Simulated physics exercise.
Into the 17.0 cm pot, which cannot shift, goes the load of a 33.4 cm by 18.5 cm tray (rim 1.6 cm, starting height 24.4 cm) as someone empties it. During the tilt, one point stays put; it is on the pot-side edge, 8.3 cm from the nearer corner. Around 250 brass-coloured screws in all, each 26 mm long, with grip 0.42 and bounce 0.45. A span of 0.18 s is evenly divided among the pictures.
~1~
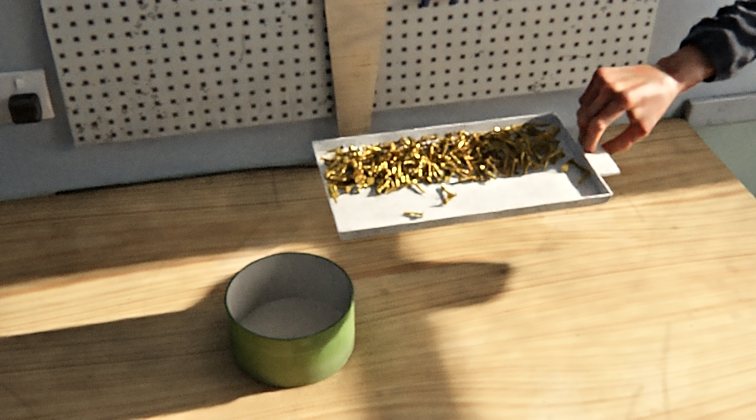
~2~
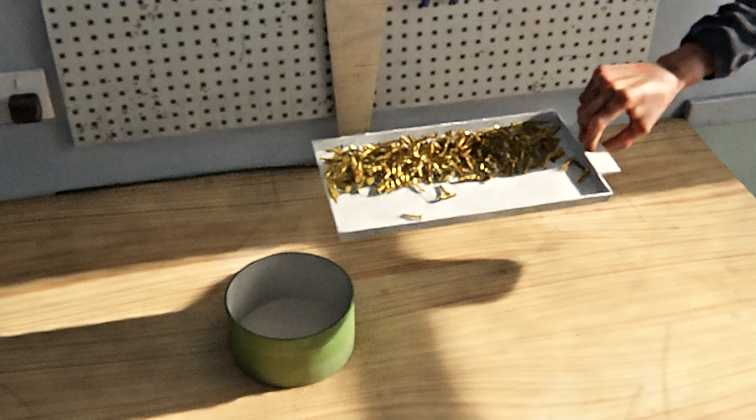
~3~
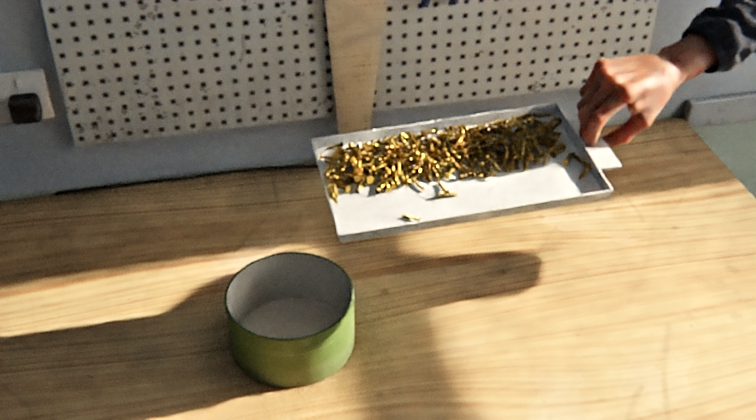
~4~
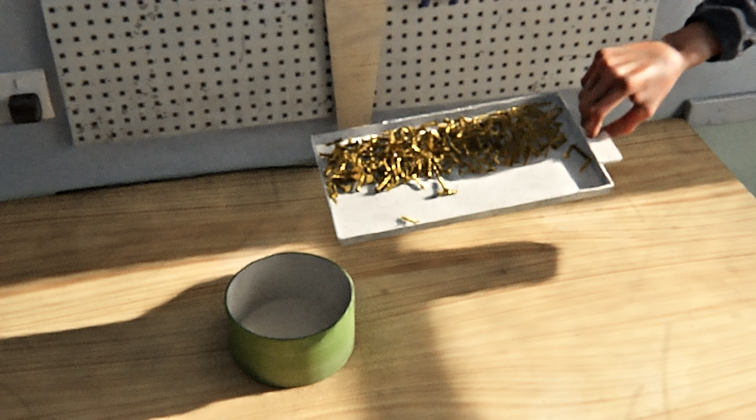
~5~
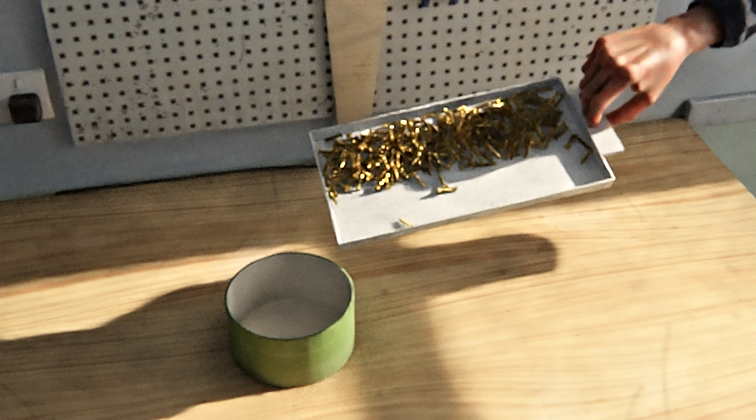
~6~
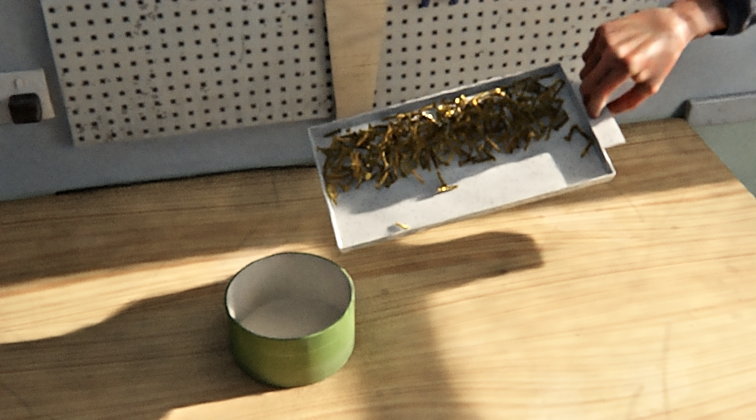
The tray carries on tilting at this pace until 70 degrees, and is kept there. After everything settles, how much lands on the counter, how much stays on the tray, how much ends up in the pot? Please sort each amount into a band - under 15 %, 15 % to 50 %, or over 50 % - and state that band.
Counter: Over 50 %; tray: Under 15 %; pot: Under 15 %.
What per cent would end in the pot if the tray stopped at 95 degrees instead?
Then about 5 per cent.
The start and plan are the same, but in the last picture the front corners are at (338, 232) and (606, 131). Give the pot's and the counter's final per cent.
Pot 65 % / counter 30 %.
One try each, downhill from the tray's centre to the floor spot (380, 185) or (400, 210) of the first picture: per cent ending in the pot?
That would be close to 55 per cent, then close to 25 per cent.
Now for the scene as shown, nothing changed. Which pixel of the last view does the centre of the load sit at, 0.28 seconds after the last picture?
I reckon close to (412, 188).
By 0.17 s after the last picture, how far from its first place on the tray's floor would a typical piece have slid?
By then it sits near 2 cm from where it began.
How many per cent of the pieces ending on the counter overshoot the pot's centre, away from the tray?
I'd put it at close to 30 per cent.
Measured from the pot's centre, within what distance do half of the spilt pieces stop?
About 18 cm.
Then, 0.17 s after the last picture, tilt 47 degrees; the tray holds 100 %, the pot 0 %.
Then, 0.28 s after the last picture, tilt 64 degrees; the tray holds 100 %, the pot 0 %.
Then, 0.52 s after the last picture, tilt 70 degrees; the tray holds 10 %, the pot 5 %.
In the end, counter 95 %, tray 0 %, pot 5 %.
